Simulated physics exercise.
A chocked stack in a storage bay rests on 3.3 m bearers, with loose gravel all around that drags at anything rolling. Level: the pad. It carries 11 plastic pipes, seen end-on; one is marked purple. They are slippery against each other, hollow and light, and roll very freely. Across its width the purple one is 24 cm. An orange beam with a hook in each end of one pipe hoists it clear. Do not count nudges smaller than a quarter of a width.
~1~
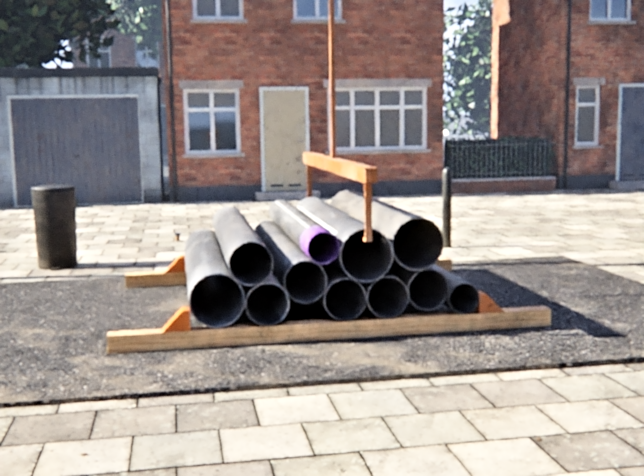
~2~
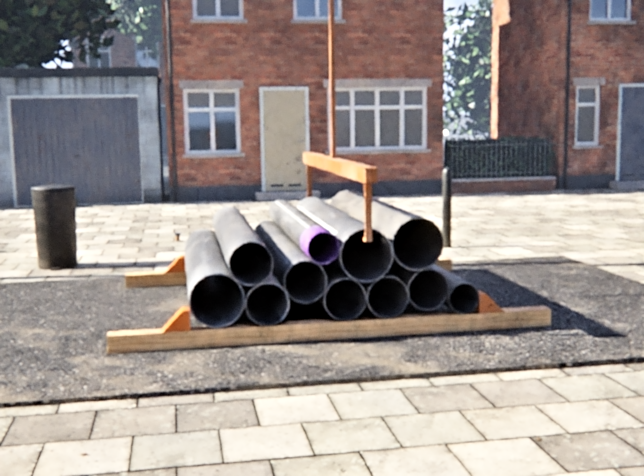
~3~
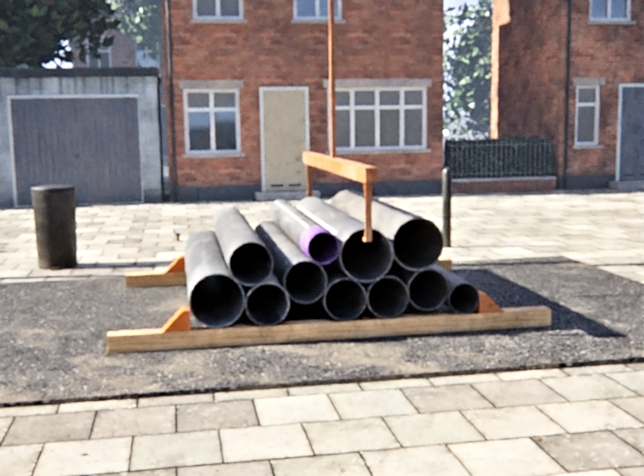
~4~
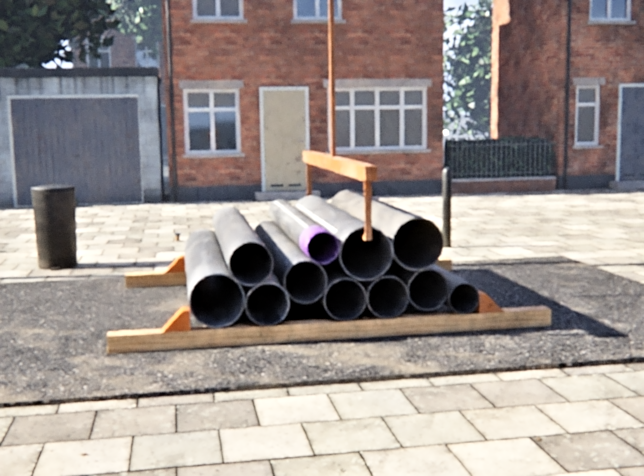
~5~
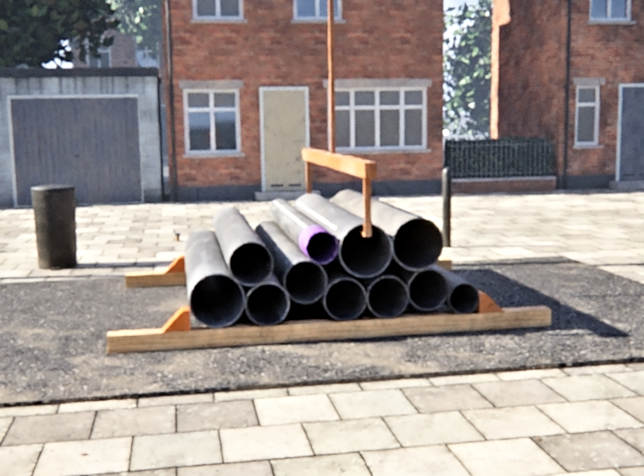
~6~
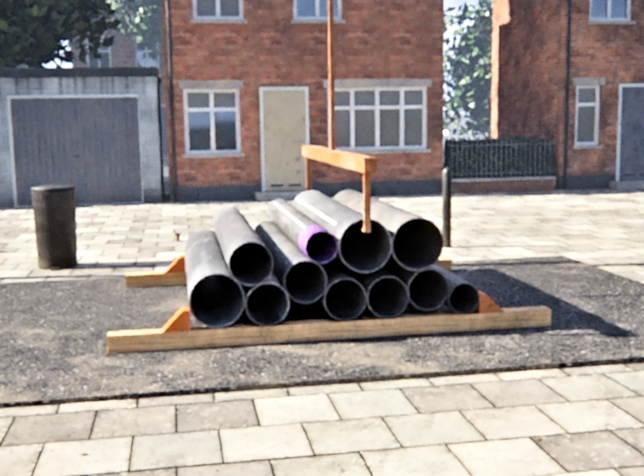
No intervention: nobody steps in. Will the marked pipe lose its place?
The purple one budges.
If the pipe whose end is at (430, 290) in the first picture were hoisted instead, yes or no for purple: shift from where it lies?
If so, purple does it.
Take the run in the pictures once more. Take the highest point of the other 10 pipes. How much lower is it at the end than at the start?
Drop: Approx. 5 centimetres.
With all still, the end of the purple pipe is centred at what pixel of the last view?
(366, 268).
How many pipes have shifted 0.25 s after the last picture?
0.
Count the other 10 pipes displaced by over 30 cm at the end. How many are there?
The answer comes to 1.
Another 0.2 s on from the last picture, purple is unmoved; 0 of the other 10 have shifted.
Another 0.4 s on from the last picture, purple is 3 cm further right and 2 cm lower; 0 of the other 10 have shifted.
Another 0.4 s on from the last picture, purple is 7 cm further right and 6 cm lower; 1 of the other 10 has shifted.
Another 0.6 s on from the last picture, purple is 13 cm further right and 10 cm lower; 2 of the other 10 have shifted.
In the end (1.3 s after the last picture), purple is 31 cm further right and 16 cm lower; 2 of the other 10 have shifted.
